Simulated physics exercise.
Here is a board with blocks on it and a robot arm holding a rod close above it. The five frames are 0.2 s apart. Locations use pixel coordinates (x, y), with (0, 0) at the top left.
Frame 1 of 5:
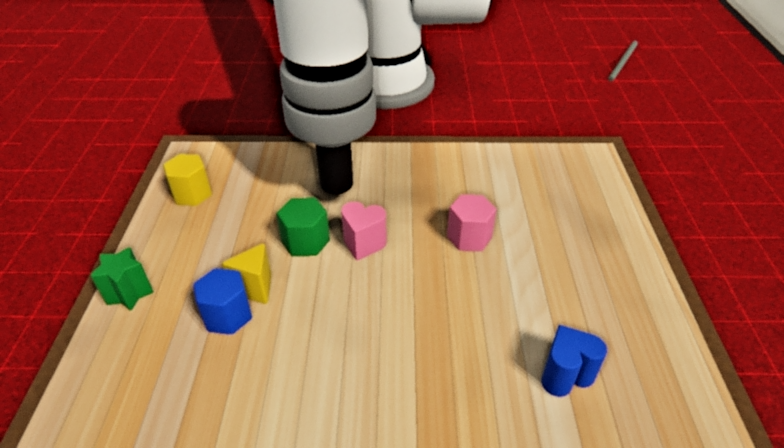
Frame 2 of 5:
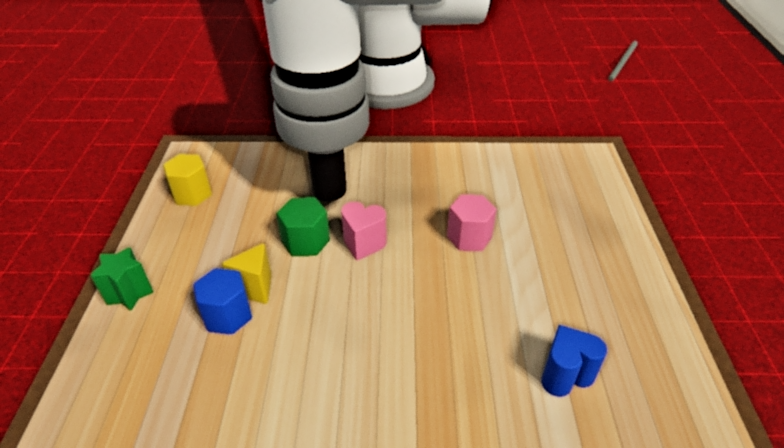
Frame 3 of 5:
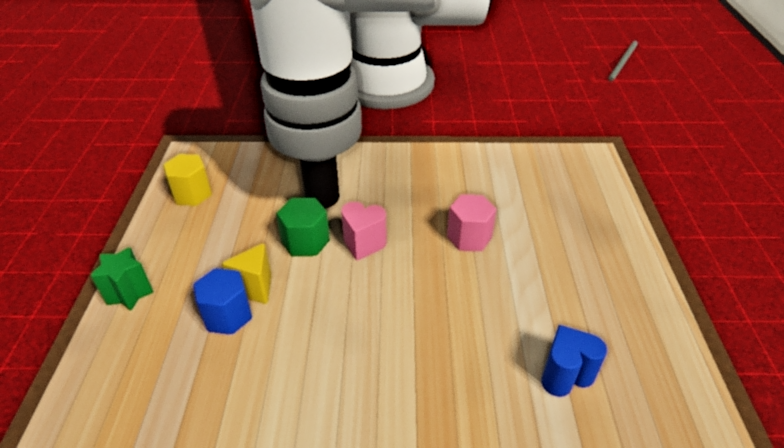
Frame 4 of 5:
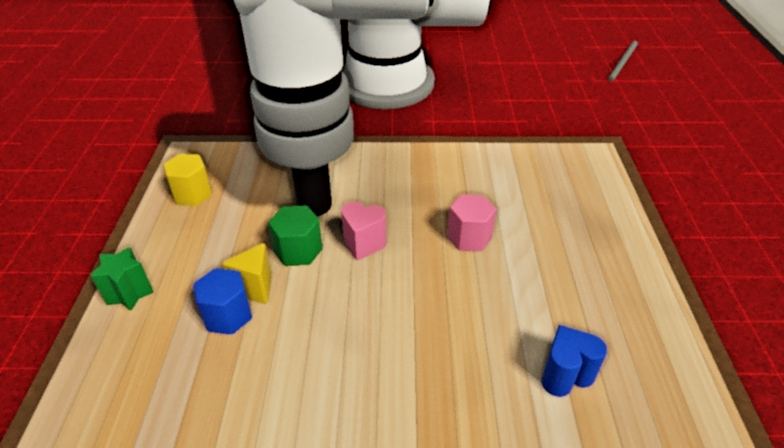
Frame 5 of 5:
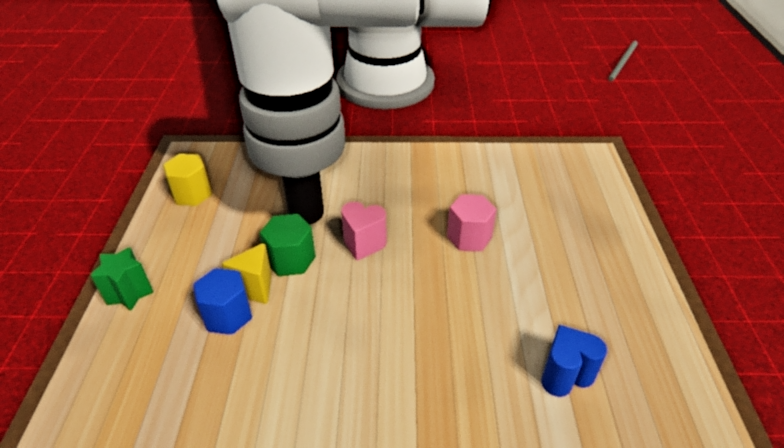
At the start, a robot arm holds a black rod near the back edge of a wooden board, just behind a green six-sided block among other colourful blocks. The rod moves slightly left and forward, then pushes the green block a short way toward the yellow triangular block, while the others stay still.
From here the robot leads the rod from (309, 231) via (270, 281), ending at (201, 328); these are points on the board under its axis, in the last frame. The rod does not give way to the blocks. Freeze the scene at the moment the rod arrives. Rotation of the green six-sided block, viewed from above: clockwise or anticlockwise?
From overhead, the rotation is clockwise.
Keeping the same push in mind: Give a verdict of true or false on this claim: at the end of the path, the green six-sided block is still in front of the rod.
Verdict: True.
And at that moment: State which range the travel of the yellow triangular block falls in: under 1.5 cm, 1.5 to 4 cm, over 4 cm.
The distance will be above 4 cm.
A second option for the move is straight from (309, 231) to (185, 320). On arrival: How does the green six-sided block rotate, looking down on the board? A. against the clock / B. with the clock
Letter A.
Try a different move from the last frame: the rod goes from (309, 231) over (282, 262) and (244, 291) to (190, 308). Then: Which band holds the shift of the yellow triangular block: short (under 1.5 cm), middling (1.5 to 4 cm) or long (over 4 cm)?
It is going to finish beyond 4 cm from where it is now.
What follows on the original path. One third of the way, rod (283, 248); blue six-sided block (194, 309), turned 25° anticlockwise; yellow triangular block (207, 277), turned 35° anticlockwise; green six-sided block (245, 257), turned 45° clockwise.
Two thirds of the way, rod (244, 280); blue six-sided block (177, 326), turned 75° anticlockwise; yellow triangular block (153, 294), turned 20° anticlockwise; green six-sided block (196, 285), turned 75° clockwise.
At the end, rod (195, 312); blue six-sided block (142, 356), turned 145° anticlockwise; yellow triangular block (96, 311); green six-sided block (138, 312), turned 90° clockwise; pink heart block not moved.
